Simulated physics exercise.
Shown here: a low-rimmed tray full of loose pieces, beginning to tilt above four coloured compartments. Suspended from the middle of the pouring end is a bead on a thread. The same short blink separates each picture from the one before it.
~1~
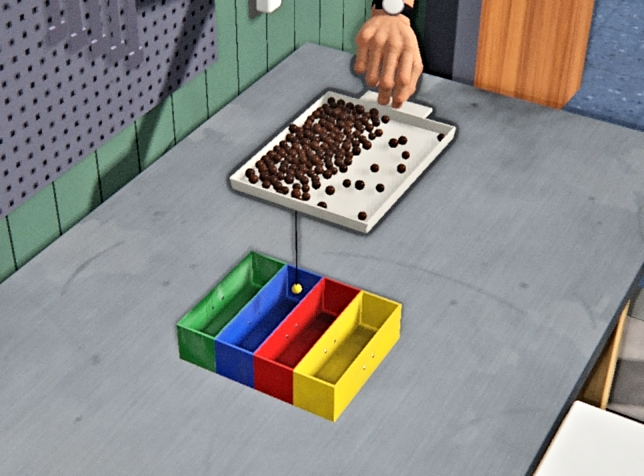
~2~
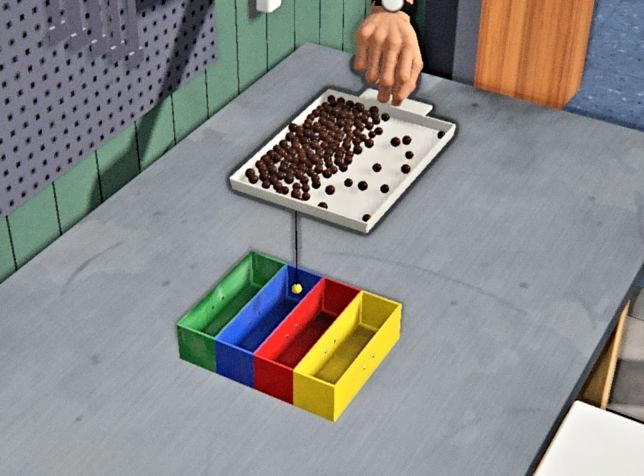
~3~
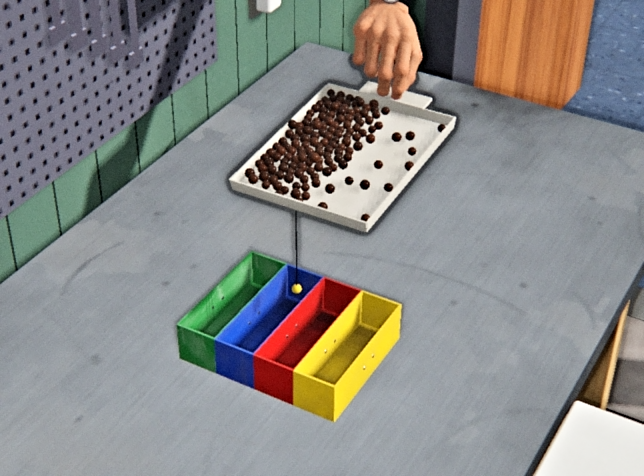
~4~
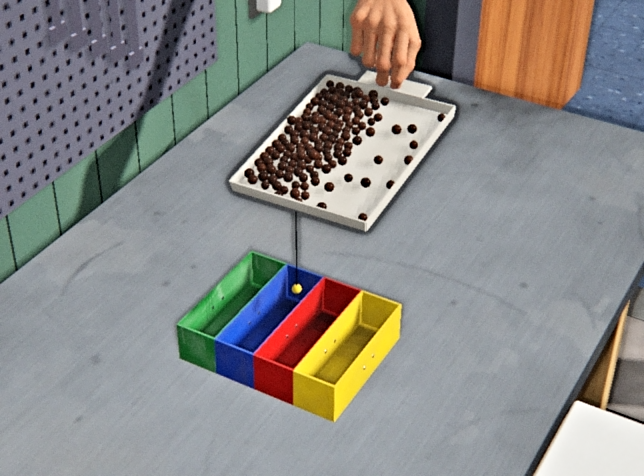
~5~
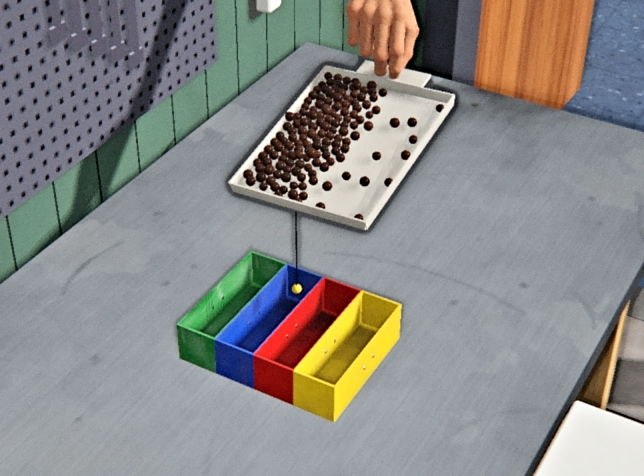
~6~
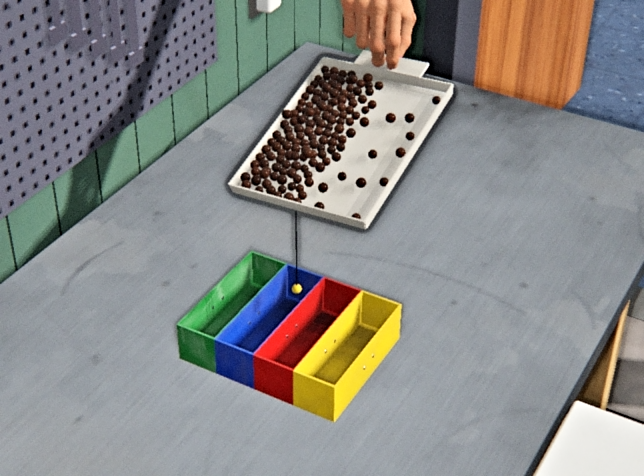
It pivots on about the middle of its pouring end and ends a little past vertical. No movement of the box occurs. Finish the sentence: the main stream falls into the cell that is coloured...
The main stream falls into the cell that is coloured green.
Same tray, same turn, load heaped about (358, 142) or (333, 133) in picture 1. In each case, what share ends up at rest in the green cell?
40 and 50 per cent.
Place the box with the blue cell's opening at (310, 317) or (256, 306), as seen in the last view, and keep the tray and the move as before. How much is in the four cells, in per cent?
Roughly 30 per cent, and 90 per cent.
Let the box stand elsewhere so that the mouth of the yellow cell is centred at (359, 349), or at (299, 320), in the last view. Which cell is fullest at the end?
With the first placing it's that green cell, with the second it's that blue cell.
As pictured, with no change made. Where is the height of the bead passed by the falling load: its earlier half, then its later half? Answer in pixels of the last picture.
Early half: (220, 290); late half: (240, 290).
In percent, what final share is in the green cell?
It works out to roughly 50 percent of the load.
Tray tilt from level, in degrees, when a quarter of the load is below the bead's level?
Roughly 85 degrees of tilt.
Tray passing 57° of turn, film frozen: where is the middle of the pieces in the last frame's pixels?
Its middle sits at about pixel (277, 155).
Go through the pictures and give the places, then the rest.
The first frame shows corners of the pouring end at (233, 178) and (366, 222), level; middle of the load at (324, 147), chocolate balls; bead on its thread at (297, 289); green cell at (197, 345); blue cell at (235, 361); red cell at (274, 376); yellow cell at (314, 393).
The second frame shows corners of the pouring end at (232, 178) and (366, 222), level; middle of the load at (324, 146).
The third frame shows corners of the pouring end at (232, 179) and (366, 221), tipped barely, lowest at the left corner; middle of the load at (324, 143), a stray few on the move.
The fourth frame shows corners of the pouring end at (232, 180) and (365, 221), tipped a little, lowest at the left corner; middle of the load at (323, 138), a small part on the move.
The fifth frame shows corners of the pouring end at (231, 182) and (365, 220), tipped a little, lowest at the left corner; middle of the load at (321, 134), a small part on the move.
The sixth frame shows corners of the pouring end at (231, 183) and (364, 220), tipped clearly, lowest at the left corner; middle of the load at (319, 132), about two thirds on the move; green cell at (197, 345); blue cell at (235, 361); red cell at (274, 376); yellow cell at (314, 393).
Soon, tray tipped steeply; nearly all on the tray; a stray few in the green cell; a small part falling or outside the box.
A while on, tray tipped right over; about a quarter on the tray; about a quarter in the green cell; a small part in the blue cell; a stray few in the red cell; about a third falling or outside the box.
Towards the end, tray tipped past a quarter turn; about half in the green cell; about a quarter in the blue cell; a small part in the red cell; a stray few in the yellow cell; about a quarter falling or outside the box.
Finally, tray tipped past a quarter turn; about half in the green cell; about a quarter in the blue cell; a small part in the red cell; a stray few in the yellow cell; about a quarter outside the box.
